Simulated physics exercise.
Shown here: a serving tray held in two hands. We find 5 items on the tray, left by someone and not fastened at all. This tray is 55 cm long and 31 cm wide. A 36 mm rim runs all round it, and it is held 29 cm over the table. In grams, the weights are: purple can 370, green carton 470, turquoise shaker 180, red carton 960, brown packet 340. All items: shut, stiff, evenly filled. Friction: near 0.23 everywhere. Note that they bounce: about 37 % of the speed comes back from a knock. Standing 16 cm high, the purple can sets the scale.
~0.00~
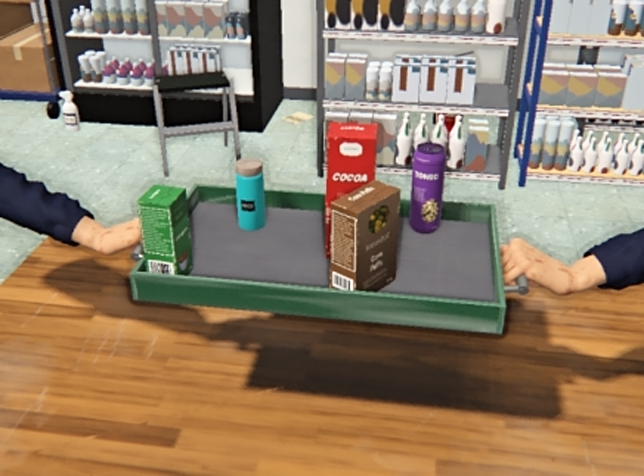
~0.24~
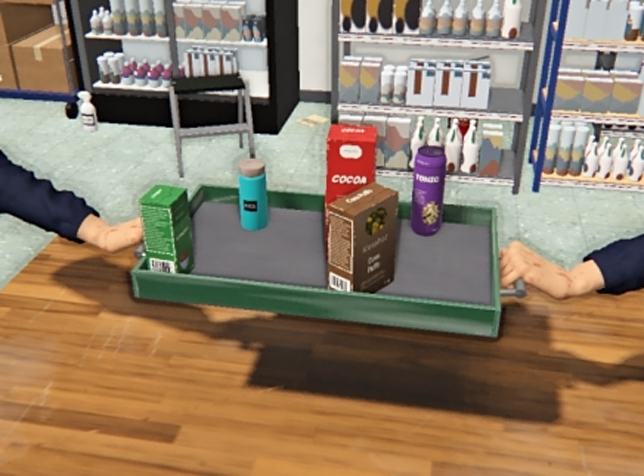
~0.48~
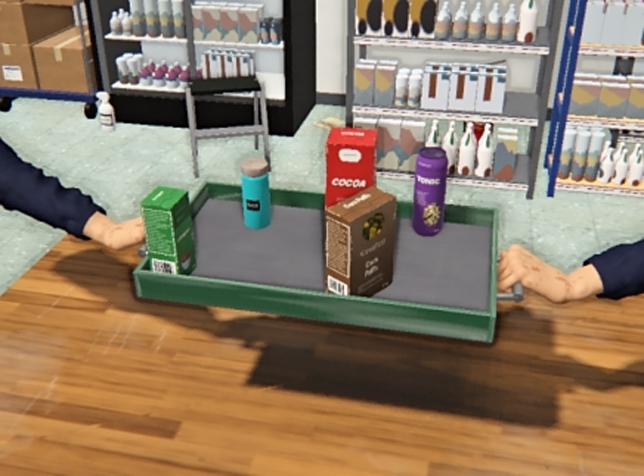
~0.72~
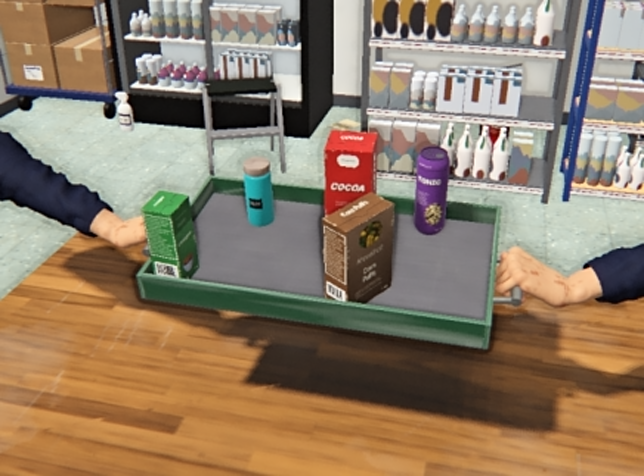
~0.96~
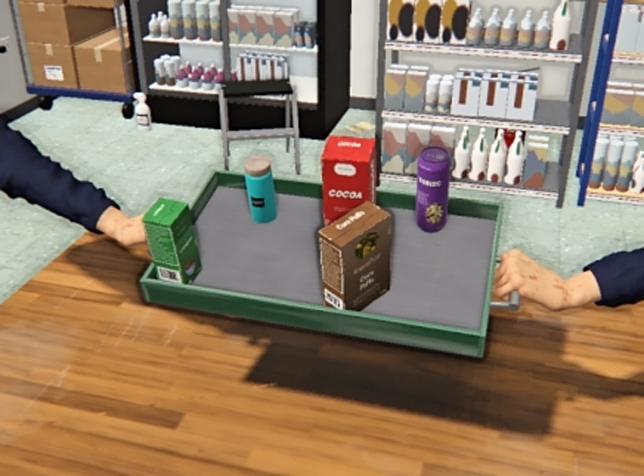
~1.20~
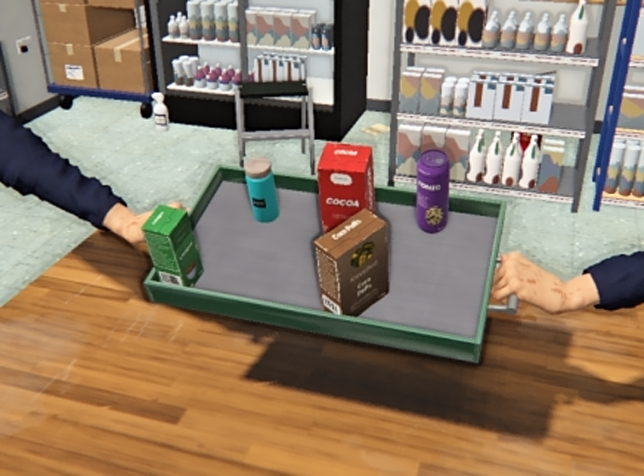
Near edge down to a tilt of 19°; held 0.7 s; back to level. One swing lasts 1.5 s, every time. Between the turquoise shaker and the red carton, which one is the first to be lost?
It is the former of the pair.
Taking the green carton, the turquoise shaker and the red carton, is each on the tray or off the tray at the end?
Outcome: The green carton remains on its support; the turquoise shaker departs its support; the red carton departs its support.
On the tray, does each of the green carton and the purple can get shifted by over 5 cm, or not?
Green carton: Remains in place. Purple can: Is displaced.
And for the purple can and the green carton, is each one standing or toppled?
Well, the purple can tumbles down, and the green carton holds steady.
After 1.80 s, tray tilted 19°, near edge down; red carton 9° off its base near (302, 261); turquoise shaker moved 22 cm near (218, 276); purple can 12° off its base.
After 2.60 s, tray tilted 17°, near edge down; turquoise shaker and red carton now off the tray; purple can 58° off its base; brown packet 57° off its base.
After 3.40 s, tray tilted 3°, near edge down; purple can 59° off its base; brown packet 59° off its base; green carton moved 2 cm.
In the end (5.2 s), off the tray, turquoise shaker and red carton; toppled on the tray, purple can and brown packet; green carton under 5 cm from the start. Turquoise shaker went at 1.92 s; red carton went at 2.10 s.
